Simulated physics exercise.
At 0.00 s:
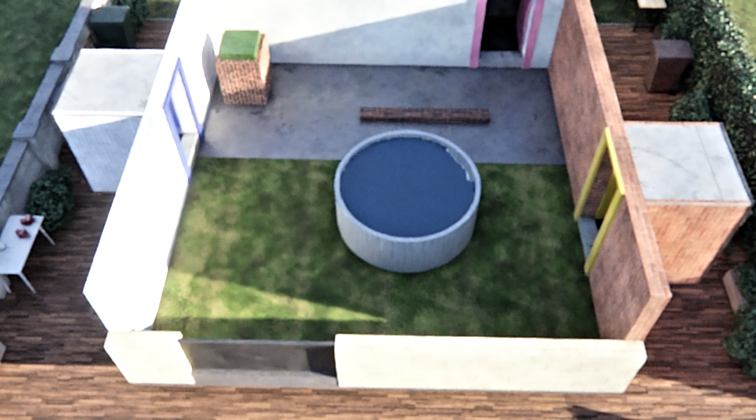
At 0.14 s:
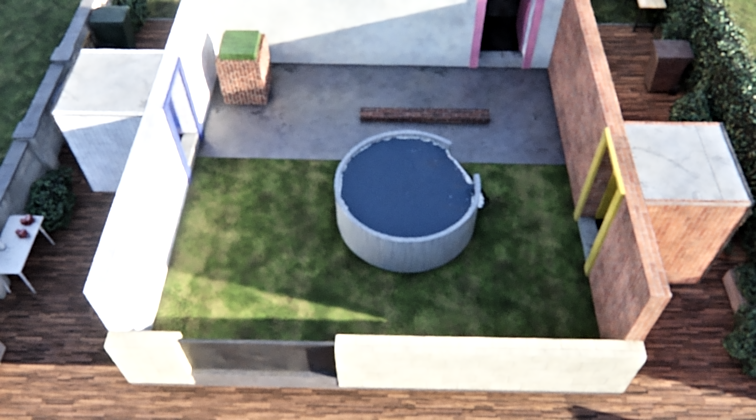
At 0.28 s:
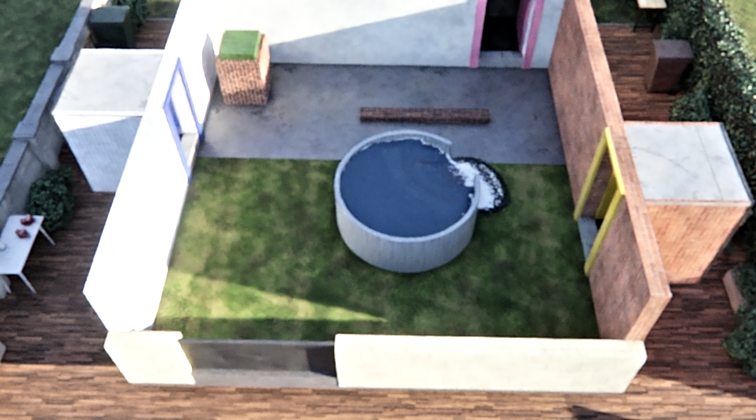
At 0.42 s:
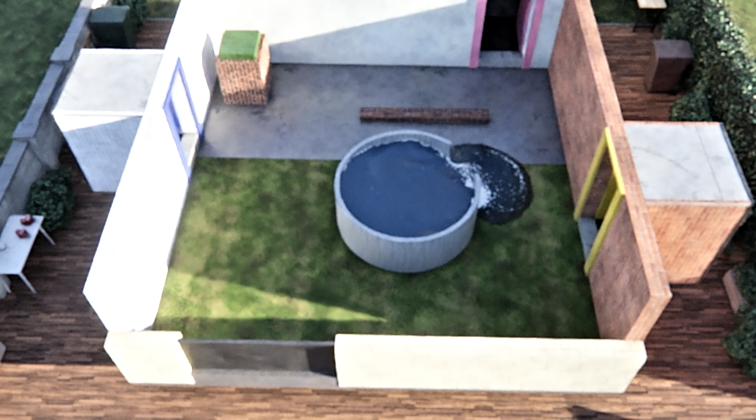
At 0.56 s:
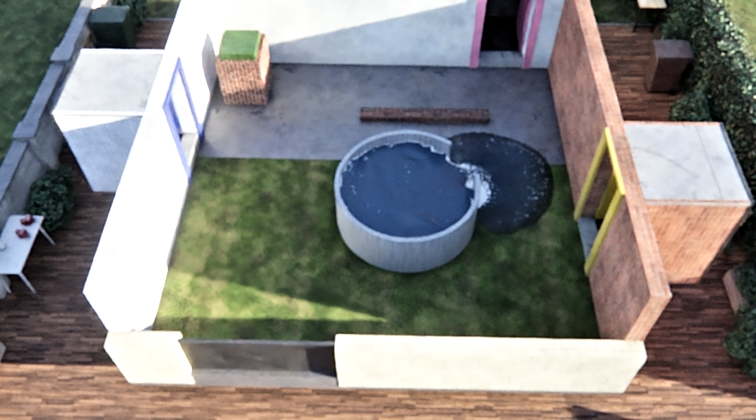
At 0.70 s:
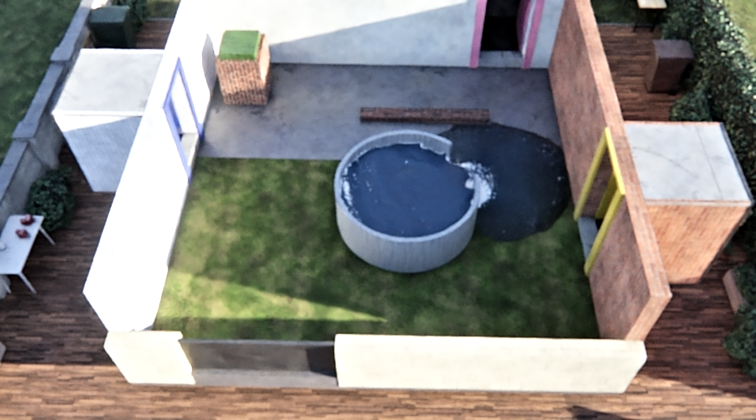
Dark water breaks out through the right side of a round grey pool, foaming white at the gap, and spreads over the grass and onto the grey paving in a widening rounded sheet. The walled garden terrace is seen from high above by a still camera. A blue-framed opening stands left, a pink one at the back, a yellow one right, with a low brick strip behind the pool.
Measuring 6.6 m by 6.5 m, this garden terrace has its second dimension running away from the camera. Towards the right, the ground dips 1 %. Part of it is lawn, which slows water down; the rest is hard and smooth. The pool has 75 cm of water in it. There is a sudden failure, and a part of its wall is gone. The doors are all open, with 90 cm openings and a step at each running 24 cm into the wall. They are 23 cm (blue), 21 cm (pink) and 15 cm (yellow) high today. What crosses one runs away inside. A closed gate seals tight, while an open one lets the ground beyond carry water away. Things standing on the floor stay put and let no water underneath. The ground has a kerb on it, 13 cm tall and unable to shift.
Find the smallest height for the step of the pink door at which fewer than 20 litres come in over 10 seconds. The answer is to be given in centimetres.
The smallest such height is near 25 cm.
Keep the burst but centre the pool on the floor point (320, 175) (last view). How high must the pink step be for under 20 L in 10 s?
That setup calls for roughly 17 cm.
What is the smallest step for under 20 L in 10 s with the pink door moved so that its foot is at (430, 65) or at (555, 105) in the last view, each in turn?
Minimums: About 6.5 cm and 19 cm.
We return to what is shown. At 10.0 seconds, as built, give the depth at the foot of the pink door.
10.0 cm.
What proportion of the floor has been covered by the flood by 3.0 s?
About 35 per cent.
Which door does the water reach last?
Blue door.
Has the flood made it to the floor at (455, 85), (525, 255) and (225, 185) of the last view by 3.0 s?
Point by point, the first is awash, the second awash and the third spared.
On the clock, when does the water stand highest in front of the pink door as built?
Around 2.8 s, give or take.
After 1.4 s water covers 15 % of the floor, deepest (36 cm) near (461, 182); it has not reached the pink door.
After 3.0 s water covers 35 % of the floor, deepest (32 cm) near (516, 67); 27 cm at the pink door, 23 litres in over its 21 cm step.
After 10.0 s water covers 90 % of the floor, deepest (11 cm) near (563, 177); 10 cm at the pink door, 41 litres in over its 21 cm step.
At the pink door as built, the water arrived by 1.9 s and peaked near 27 cm at 2.8 s.
With a step of 22 cm, 34 litres would have come in within the 10 s; with 29.5 cm, 7 litres. So under 20 litres takes about 25 cm.
